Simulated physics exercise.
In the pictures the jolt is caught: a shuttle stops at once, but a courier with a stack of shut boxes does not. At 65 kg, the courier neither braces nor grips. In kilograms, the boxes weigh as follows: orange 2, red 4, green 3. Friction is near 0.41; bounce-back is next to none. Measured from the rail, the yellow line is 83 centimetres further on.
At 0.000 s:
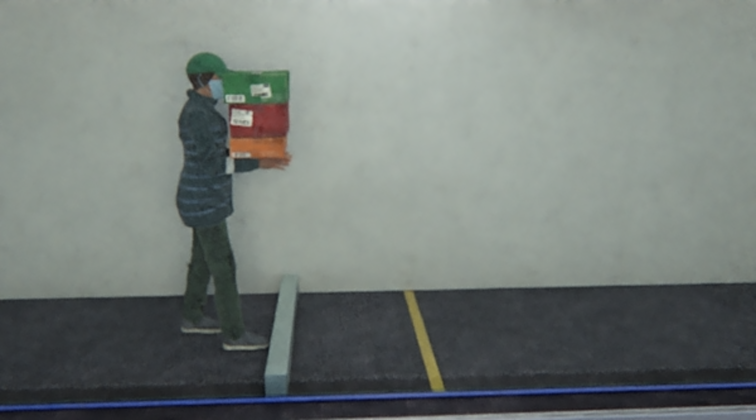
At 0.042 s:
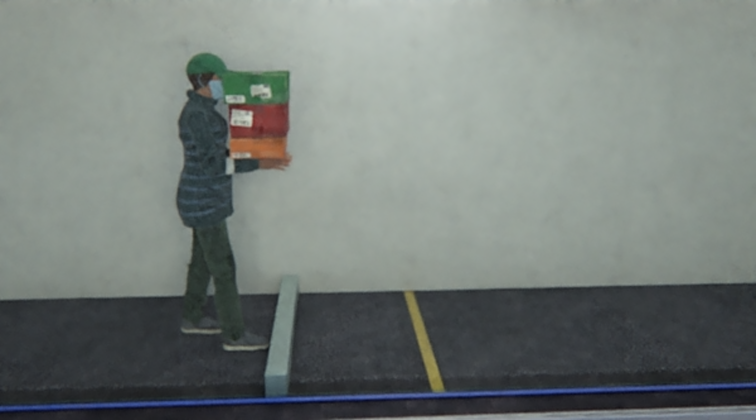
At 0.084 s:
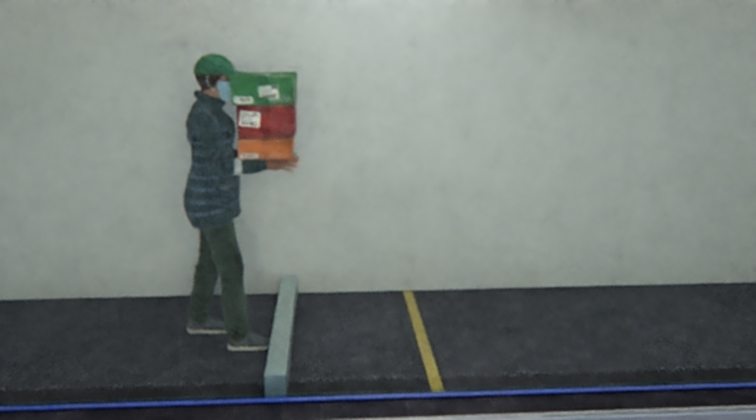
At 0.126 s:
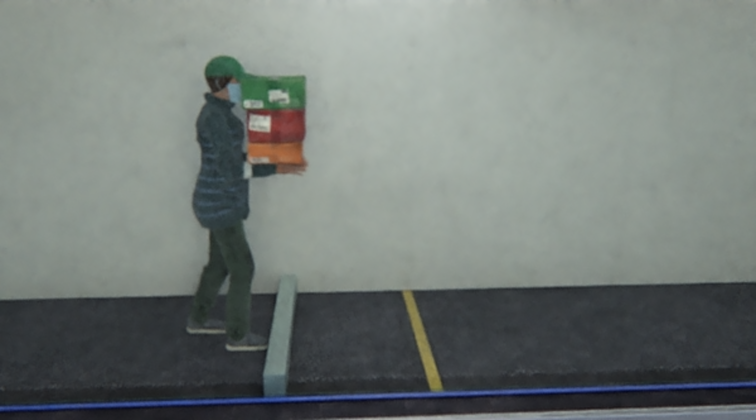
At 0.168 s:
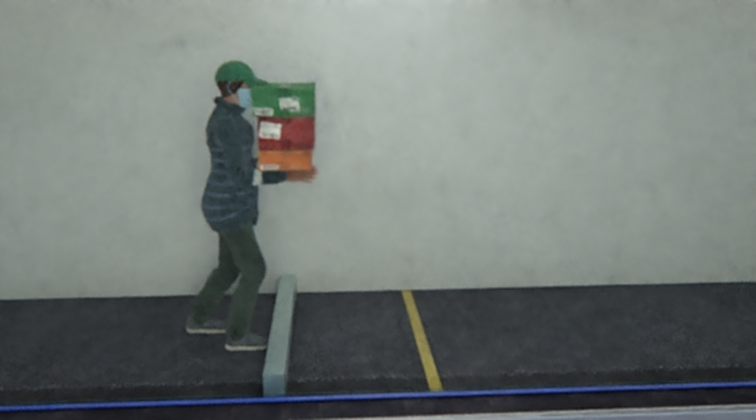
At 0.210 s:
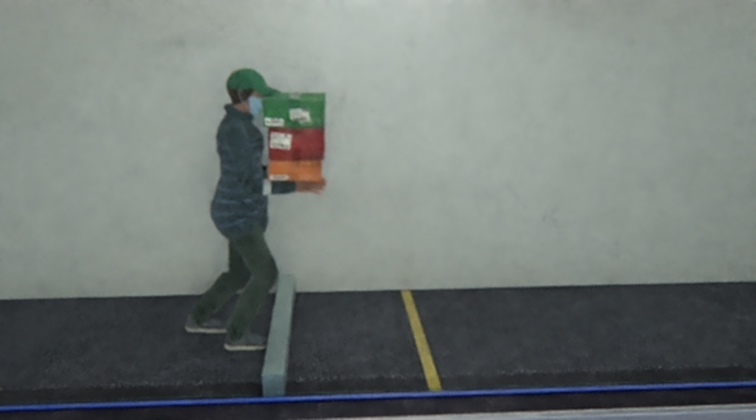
A masked courier in a green cap stood still holding three stacked boxes, green, red and orange, then leaned forward to the right, knees bending and boxes dipping, while both feet stayed behind the low rail.
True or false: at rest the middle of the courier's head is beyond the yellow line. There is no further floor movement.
True.
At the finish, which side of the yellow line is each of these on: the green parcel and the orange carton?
Green parcel: Goes over. Orange carton: Falls short.
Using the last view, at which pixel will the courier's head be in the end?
Somewhere near (491, 324) in the last picture.
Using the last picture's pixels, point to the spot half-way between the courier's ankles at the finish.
The midpoint ends up close to (272, 310).
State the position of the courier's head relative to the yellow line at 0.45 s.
About 55 cm short.
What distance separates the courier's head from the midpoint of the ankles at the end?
The gap works out to some 120 cm.
After 0.45 s the courier's head is 56 cm short of the yellow line, near (317, 168) in the last picture's view; the red parcel 32 cm short of the yellow line, tilted 25°.
After 0.65 s the courier's head is 7 cm short of the yellow line, near (409, 243) in the last picture's view; the red parcel 2 cm past the yellow line, tilted 10°.
After 0.95 s the courier's head is 28 cm past the yellow line, near (475, 296) in the last picture's view.
Final state at 2.9 s, orange carton stops short of the yellow line; red parcel crosses the yellow line; green parcel crosses the yellow line; courier's head crosses the yellow line.
